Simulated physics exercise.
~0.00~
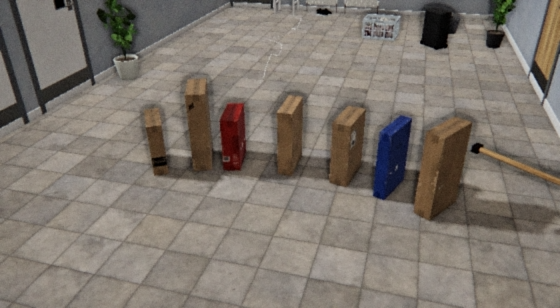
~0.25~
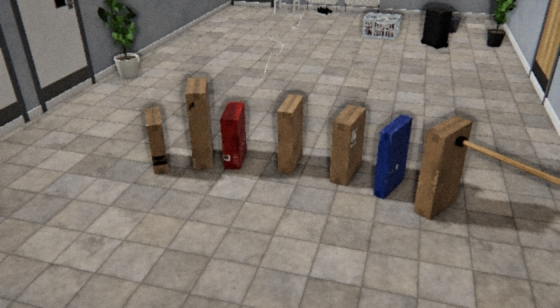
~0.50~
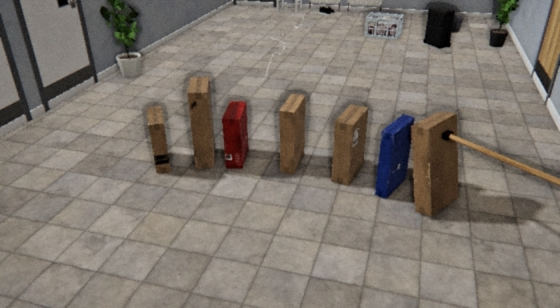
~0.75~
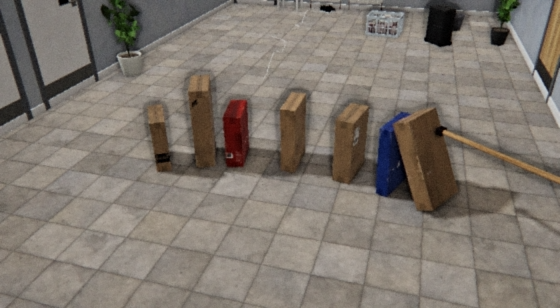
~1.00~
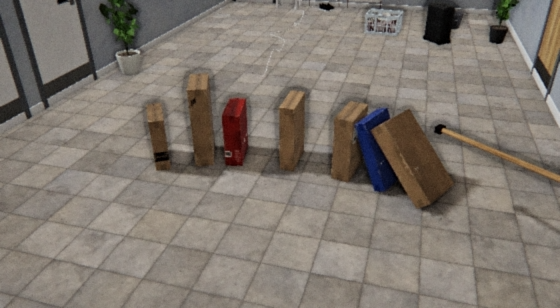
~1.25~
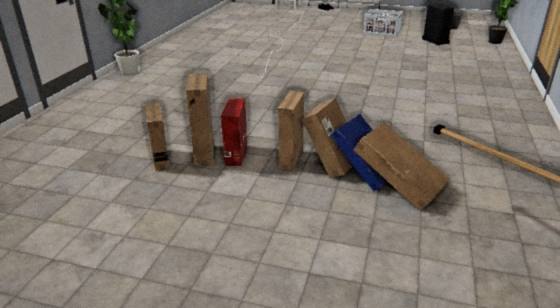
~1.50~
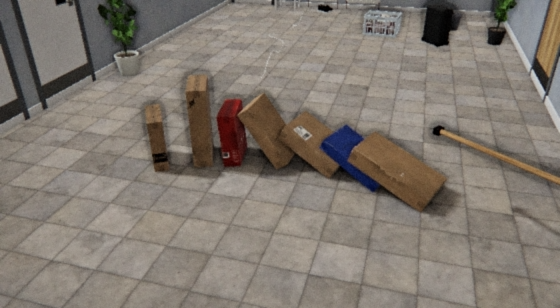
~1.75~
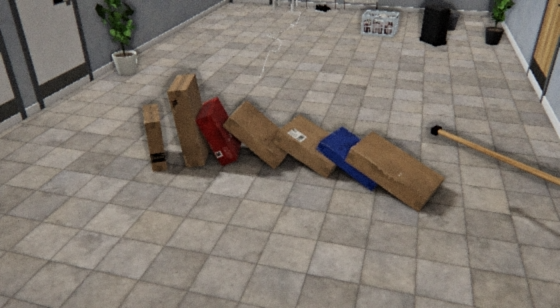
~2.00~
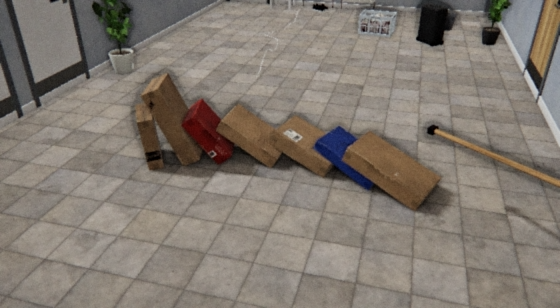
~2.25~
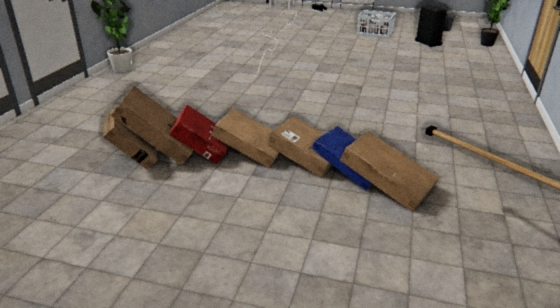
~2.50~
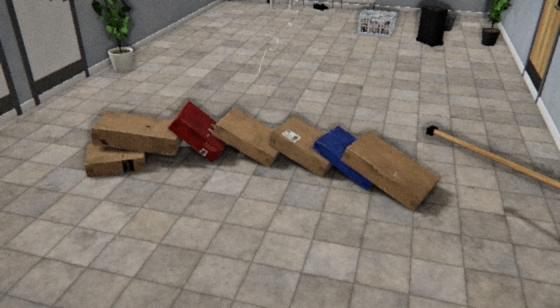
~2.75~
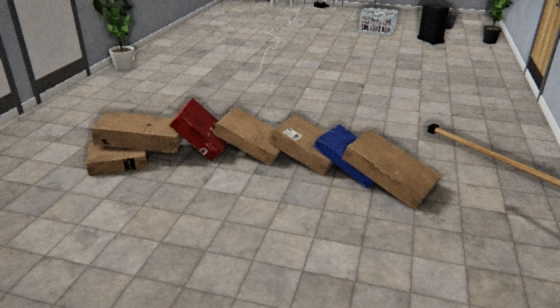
To begin with, seven upright cartons, one blue, one red and the rest brown, stand in a gently curving row on a tiled floor as a wooden pole nears the right-hand one. The pole pushes that carton until it tips left against the blue one, then stays behind. The blue carton leans into its brown neighbour, and the fall passes on leftward to the next brown carton. The red carton tilts next, knocking the tall brown one into the small one at the far left. All end up toppled in an overlapping line, the red one still propped at a slant.
